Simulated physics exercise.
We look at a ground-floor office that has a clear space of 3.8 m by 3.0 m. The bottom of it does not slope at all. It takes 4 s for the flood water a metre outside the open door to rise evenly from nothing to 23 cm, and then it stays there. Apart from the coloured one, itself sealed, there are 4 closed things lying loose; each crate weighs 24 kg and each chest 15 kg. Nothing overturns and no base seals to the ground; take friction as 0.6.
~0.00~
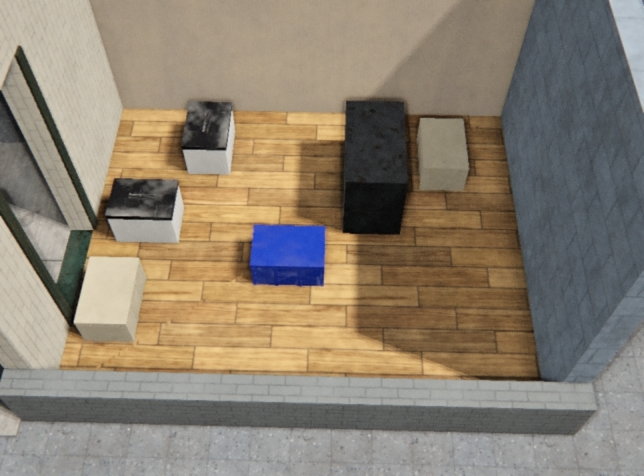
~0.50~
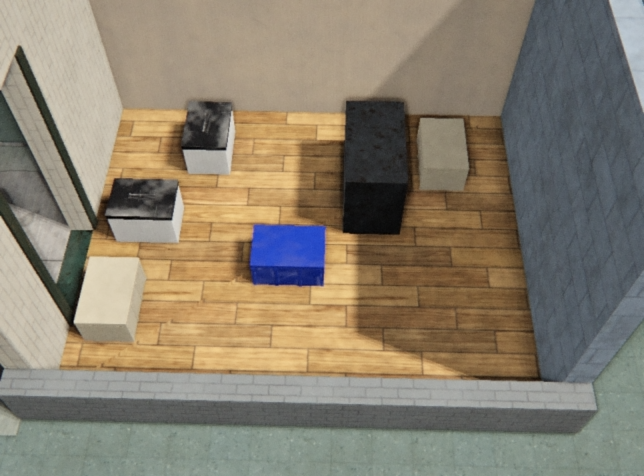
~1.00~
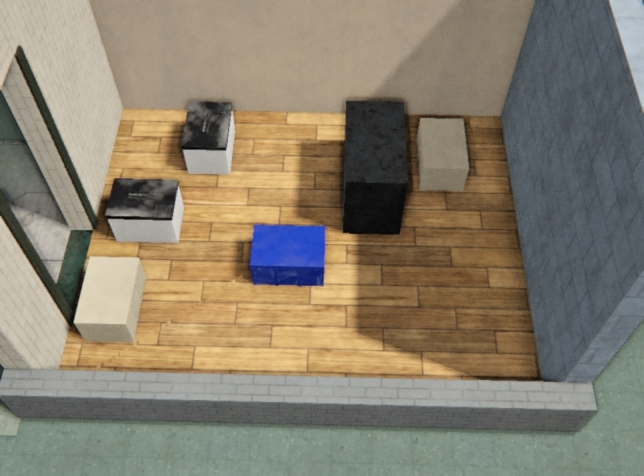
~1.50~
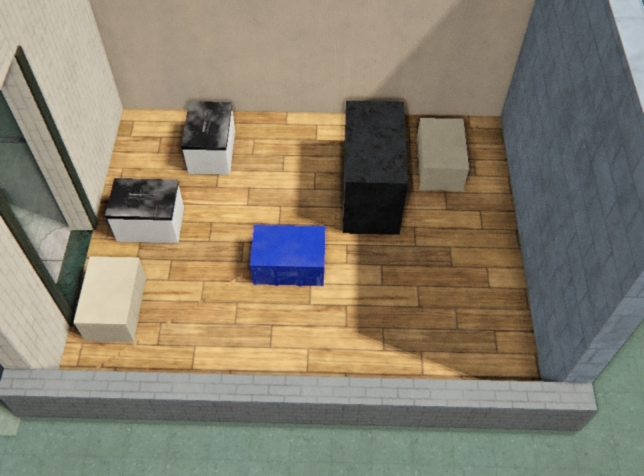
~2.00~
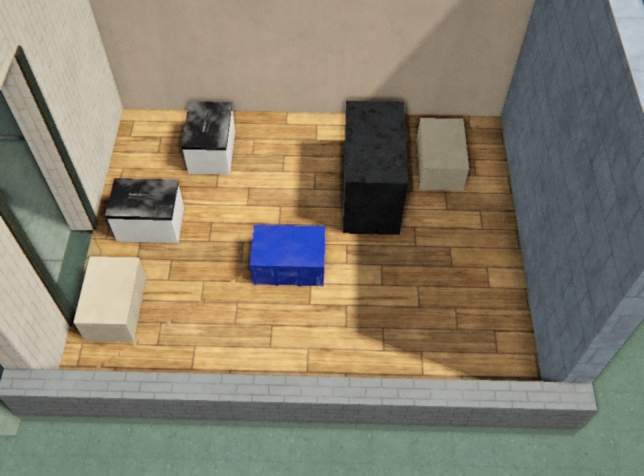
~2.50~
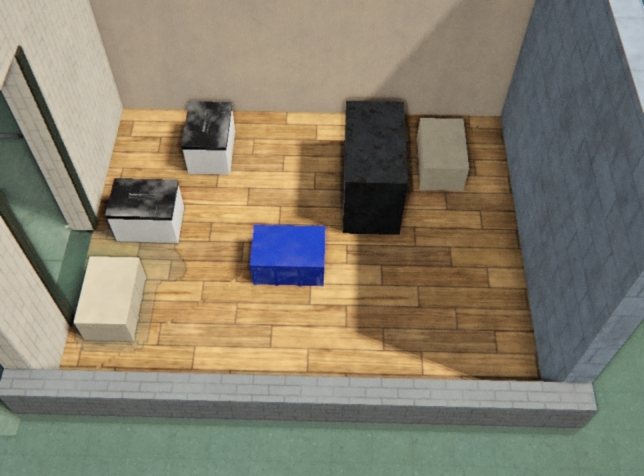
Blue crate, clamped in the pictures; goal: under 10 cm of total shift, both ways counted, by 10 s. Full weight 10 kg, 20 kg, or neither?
Neither.
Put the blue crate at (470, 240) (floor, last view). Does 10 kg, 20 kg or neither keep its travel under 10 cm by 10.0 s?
Here both come up short.
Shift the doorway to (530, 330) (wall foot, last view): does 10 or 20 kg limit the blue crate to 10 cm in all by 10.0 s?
Then no mass works.
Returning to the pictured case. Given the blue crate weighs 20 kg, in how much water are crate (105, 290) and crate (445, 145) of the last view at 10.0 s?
Some 15 cm at the first, some 12 cm at the second.
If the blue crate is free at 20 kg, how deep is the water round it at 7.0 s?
Depth: Approx. 7 cm.
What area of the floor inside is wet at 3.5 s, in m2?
2.0 m2.
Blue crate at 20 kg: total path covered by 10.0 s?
Total distance: Near 150 cm.
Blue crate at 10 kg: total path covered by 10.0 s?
250 cm, roughly.
After 3.5 s the blue crate would be 0 cm from its start with 10 kg and 0 cm from its start with 20 kg; 2 cm of water round it then.
After 4.5 s the blue crate would be 16 cm from its start with 10 kg and 0 cm from its start with 20 kg; 3 cm of water round it then.
After 7.0 s the blue crate would be 161 cm from its start with 10 kg and 26 cm from its start with 20 kg; 7 cm of water round it then.
After 10.0 s the blue crate would be 157 cm from its start with 10 kg and 165 cm from its start with 20 kg; 16 cm of water round it then.
